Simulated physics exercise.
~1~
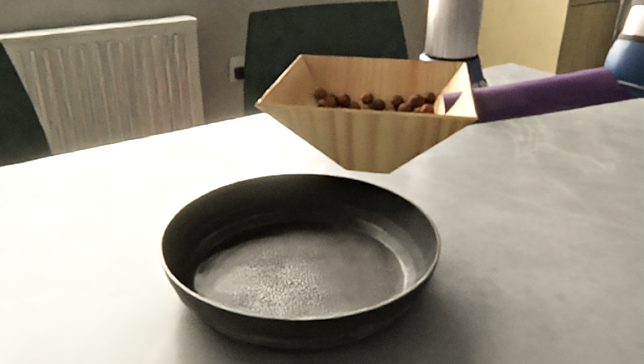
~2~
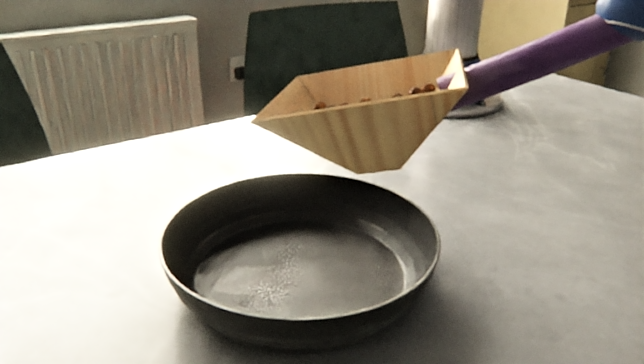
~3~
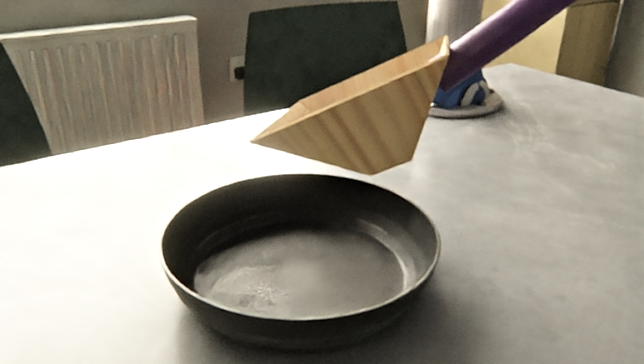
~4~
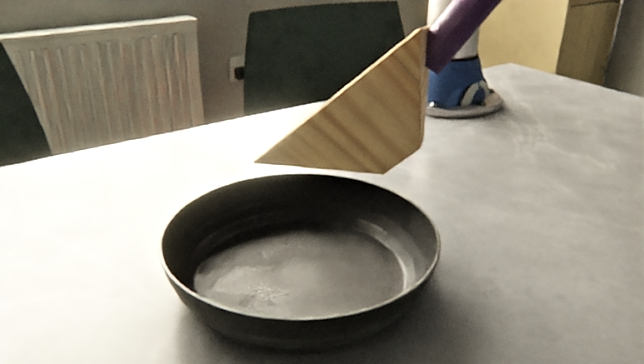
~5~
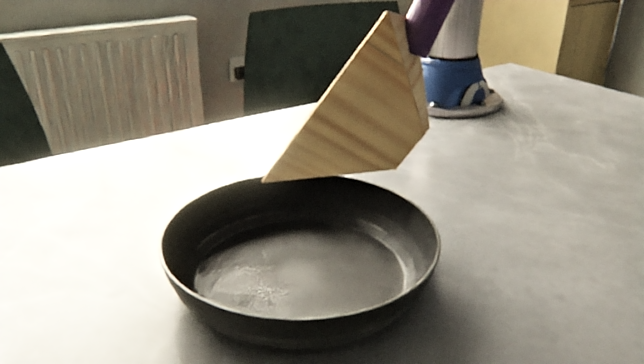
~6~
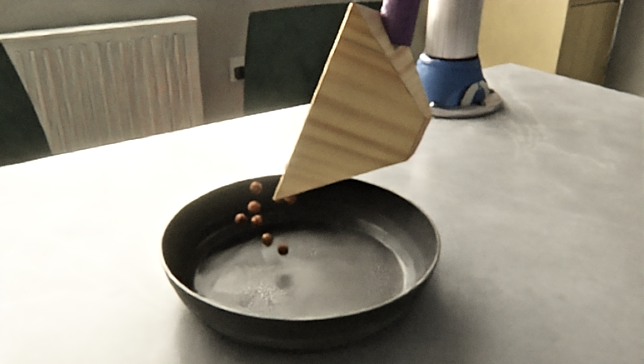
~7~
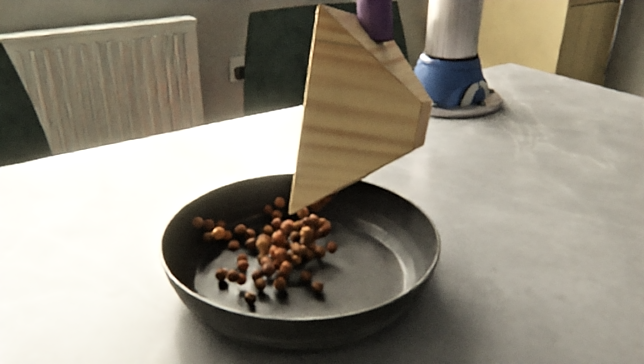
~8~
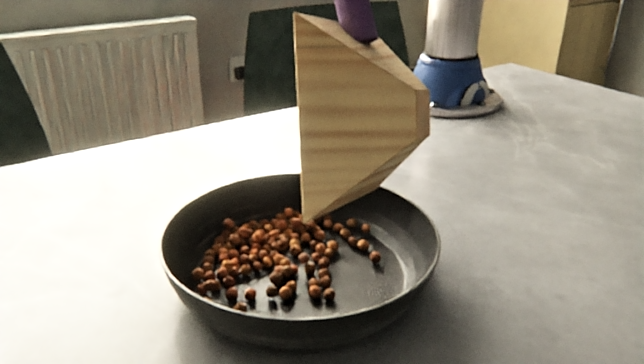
A robot arm with a purple attachment holds a pale wooden scoop of small brown cereal balls over a grey table, seen from slightly above by a still camera. Below the scoop sits a round, dark, empty pan, with a white radiator and dark chairs behind. The scoop tips steadily toward the left, its pointed lip dropping and its side hiding the balls. Once it is steeply tilted, a few balls fall into the pan, then many more tumble out. At the end the scoop hangs upright on its lip, and the balls lie scattered across the pan.
